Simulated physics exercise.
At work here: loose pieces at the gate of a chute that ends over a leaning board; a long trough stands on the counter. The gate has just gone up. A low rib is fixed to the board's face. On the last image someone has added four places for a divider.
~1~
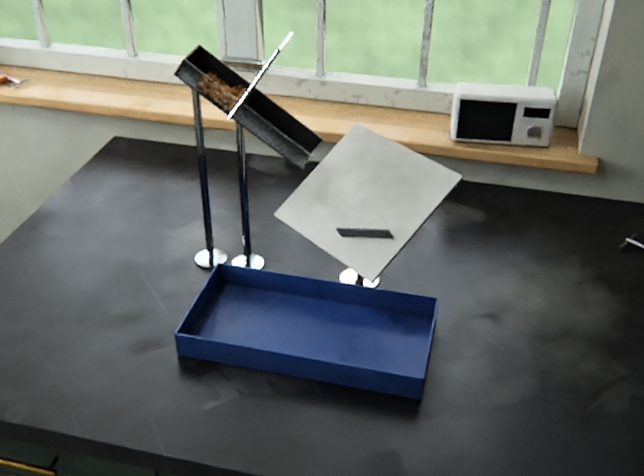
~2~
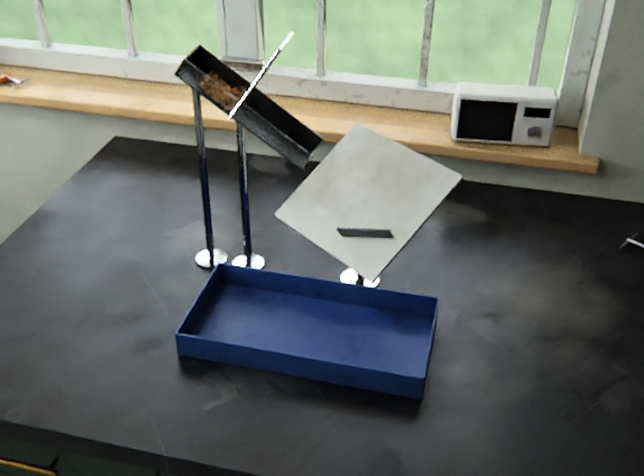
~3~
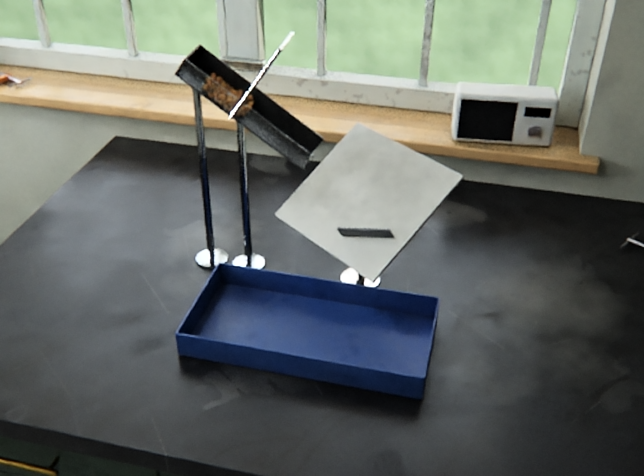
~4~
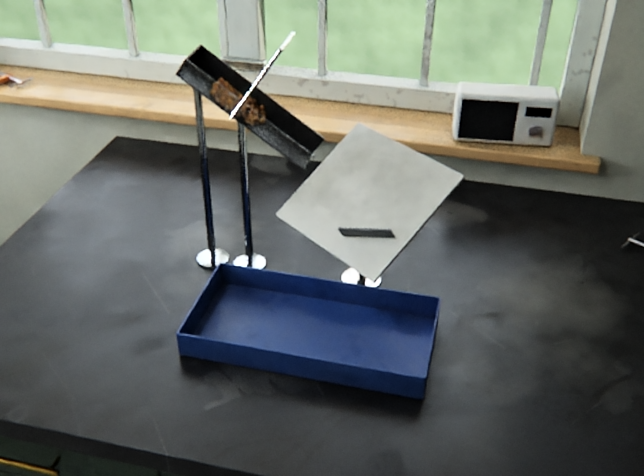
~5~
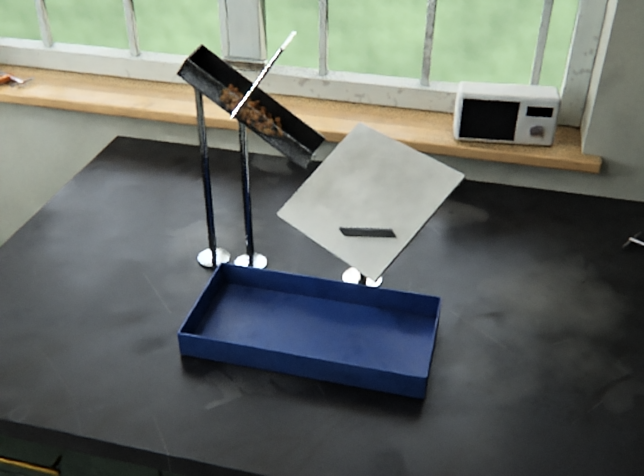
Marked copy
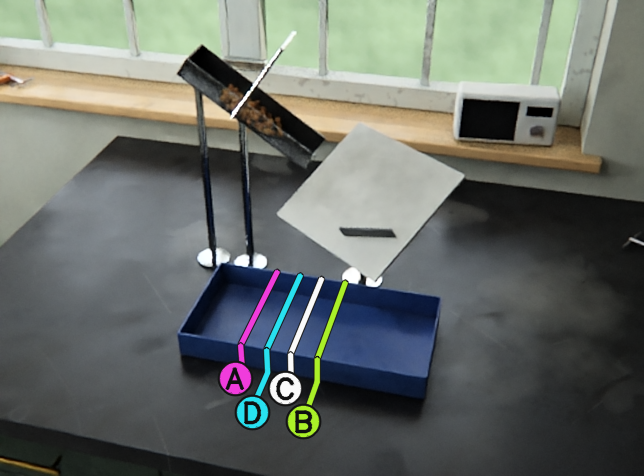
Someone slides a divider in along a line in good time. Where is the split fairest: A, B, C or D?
D.
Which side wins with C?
Left.
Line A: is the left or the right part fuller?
Right.
On the marked copy, line A crosses the front rim at (241, 344); line B crosses the front rim at (317, 358); line C crosses the front rim at (290, 353); line D crosses the front rim at (267, 349).
For line A, of what is caught, about a tenth on the left of the divider, the larger part on the right.
For line B, of what is caught, almost all on the left of the divider, just a few on the right.
For line C, of what is caught, almost all on the left of the divider, about a tenth on the right.
For line D, of what is caught, roughly half on the left of the divider, roughly half on the right.
